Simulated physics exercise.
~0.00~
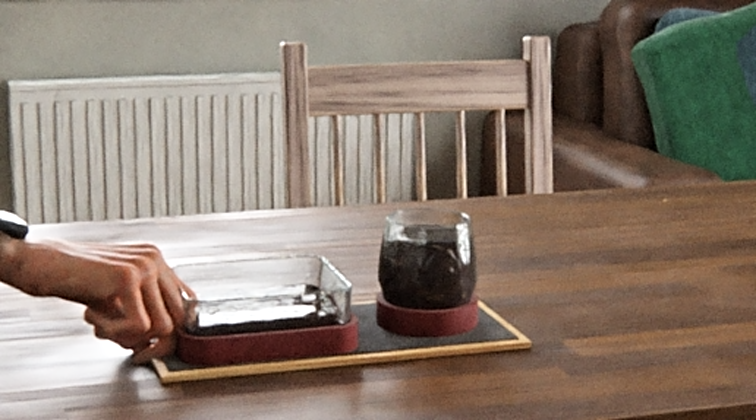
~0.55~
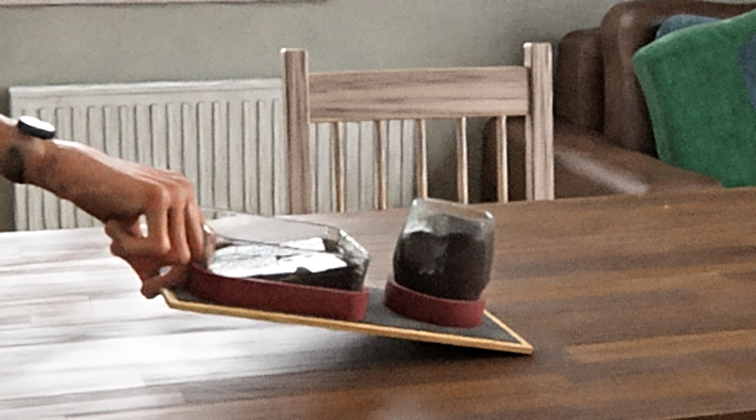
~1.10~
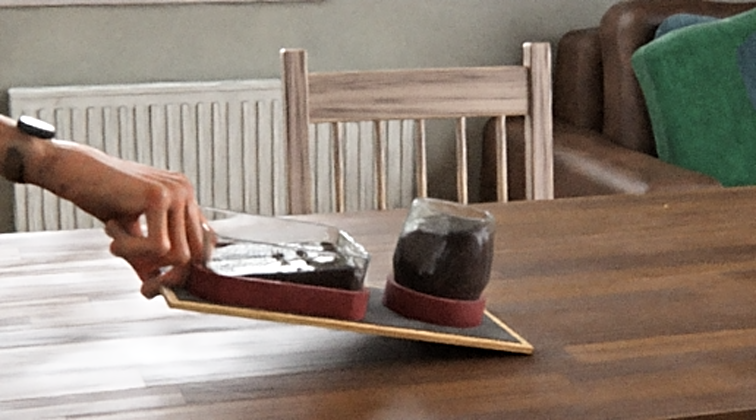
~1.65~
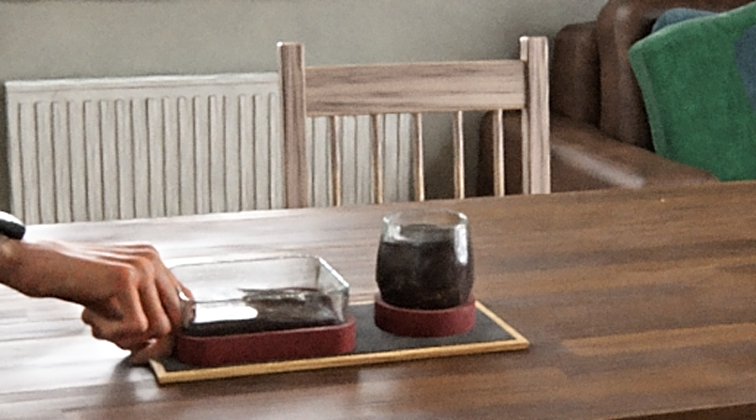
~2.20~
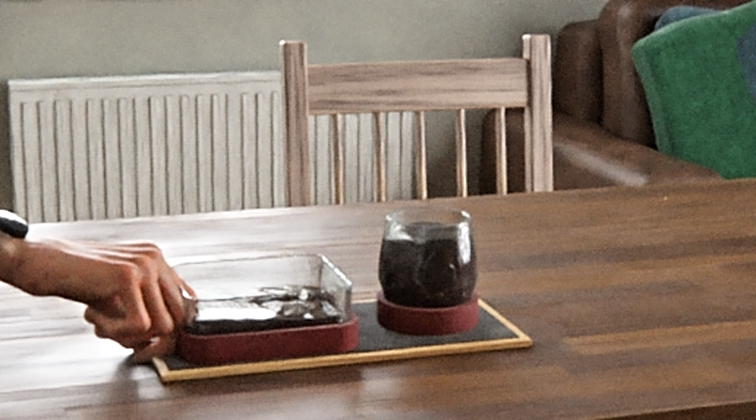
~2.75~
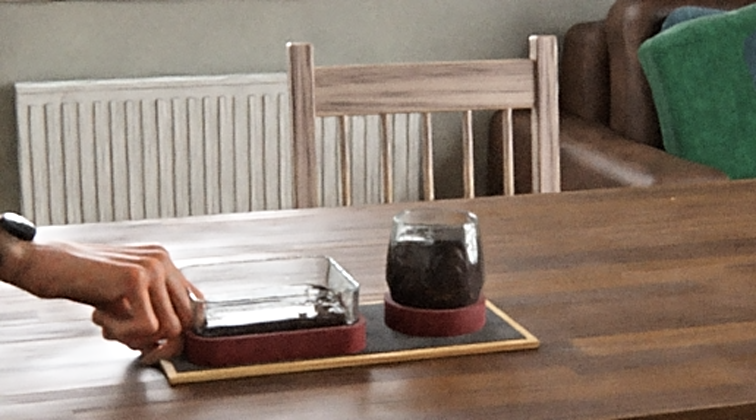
The footage shows a hand gripping the left edge of a tray holding an oblong glass tub and a stemless glass of dark liquid, raising that edge into a slight tilt, then lowering it until the tray rests flat on the wooden table, both vessels still upright in their red holders.
